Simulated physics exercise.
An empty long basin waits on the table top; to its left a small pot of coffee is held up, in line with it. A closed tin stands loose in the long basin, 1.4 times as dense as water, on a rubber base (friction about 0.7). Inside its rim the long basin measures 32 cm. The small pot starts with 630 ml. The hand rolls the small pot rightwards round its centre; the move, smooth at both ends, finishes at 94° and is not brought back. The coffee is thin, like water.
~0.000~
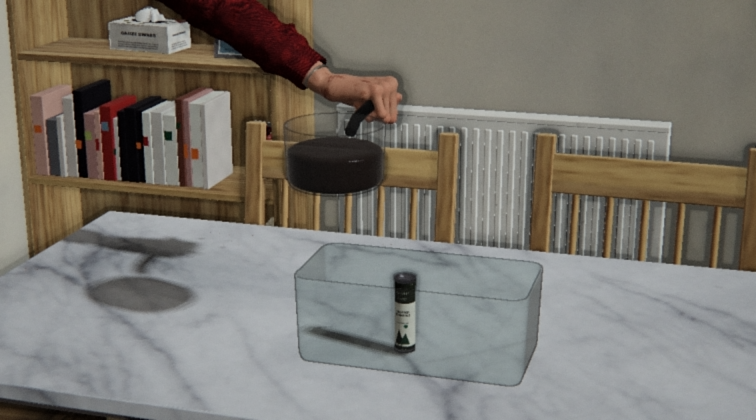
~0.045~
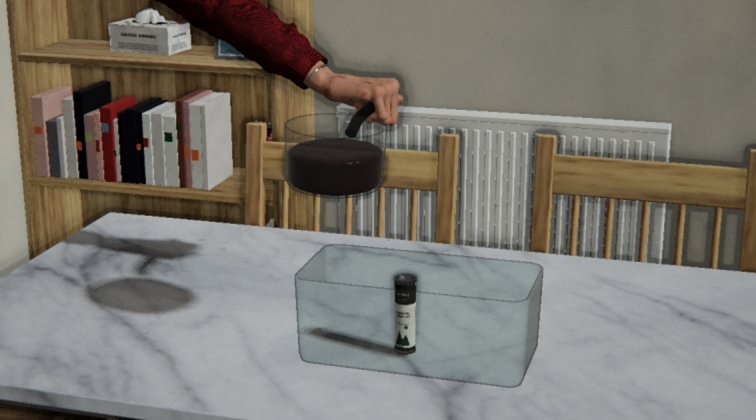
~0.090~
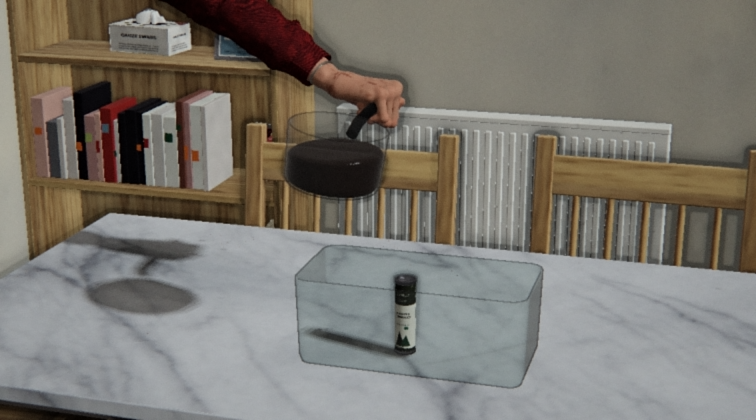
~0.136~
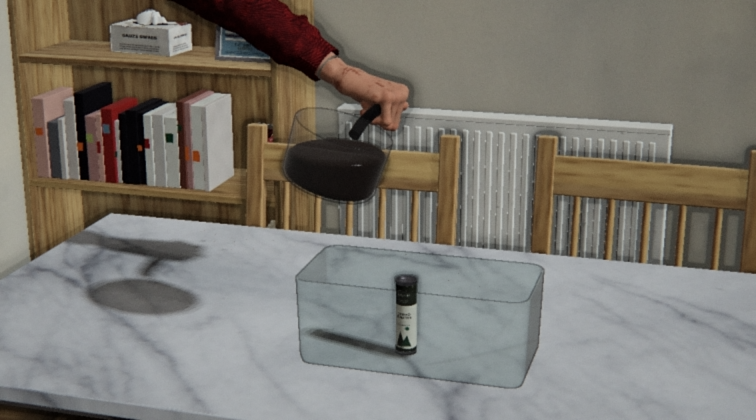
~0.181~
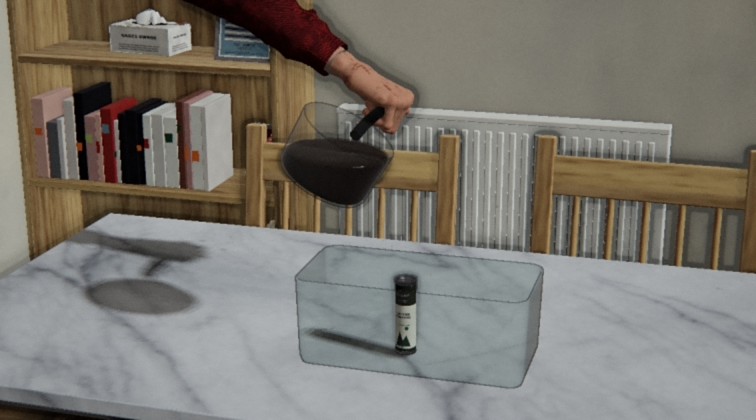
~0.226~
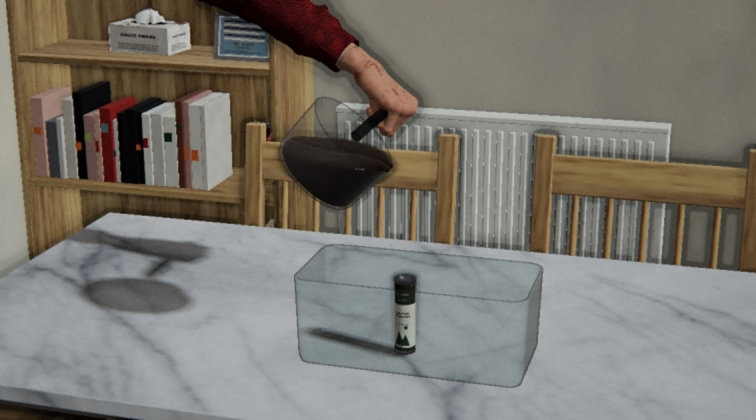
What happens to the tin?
The tin remains upright.
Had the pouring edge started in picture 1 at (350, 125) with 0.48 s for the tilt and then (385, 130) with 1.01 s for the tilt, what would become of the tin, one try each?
First it goes over; then it stays up.
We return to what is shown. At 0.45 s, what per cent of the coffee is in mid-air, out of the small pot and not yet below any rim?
Some 46 per cent.
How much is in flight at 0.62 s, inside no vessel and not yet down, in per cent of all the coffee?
Near 12 in a hundred.
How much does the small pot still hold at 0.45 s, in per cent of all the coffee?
About 40 per cent.
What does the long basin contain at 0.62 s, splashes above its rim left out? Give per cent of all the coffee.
Some 70 per cent.
Then, 0.45 s in, the tilt is 93° and 40 per cent is still to pour; the tin stands where it began.
Then, 0.62 s in, the tilt is 94° and 16 per cent is still to pour; the tin stands where it began.
Then, 0.79 s in, the tilt is 94° and 6 per cent is still to pour; the tin stands where it began.
Then, 0.98 s in, the tilt is 94° and 2 per cent is still to pour; the tin stands where it began.
Finally, the tin stands where it began.
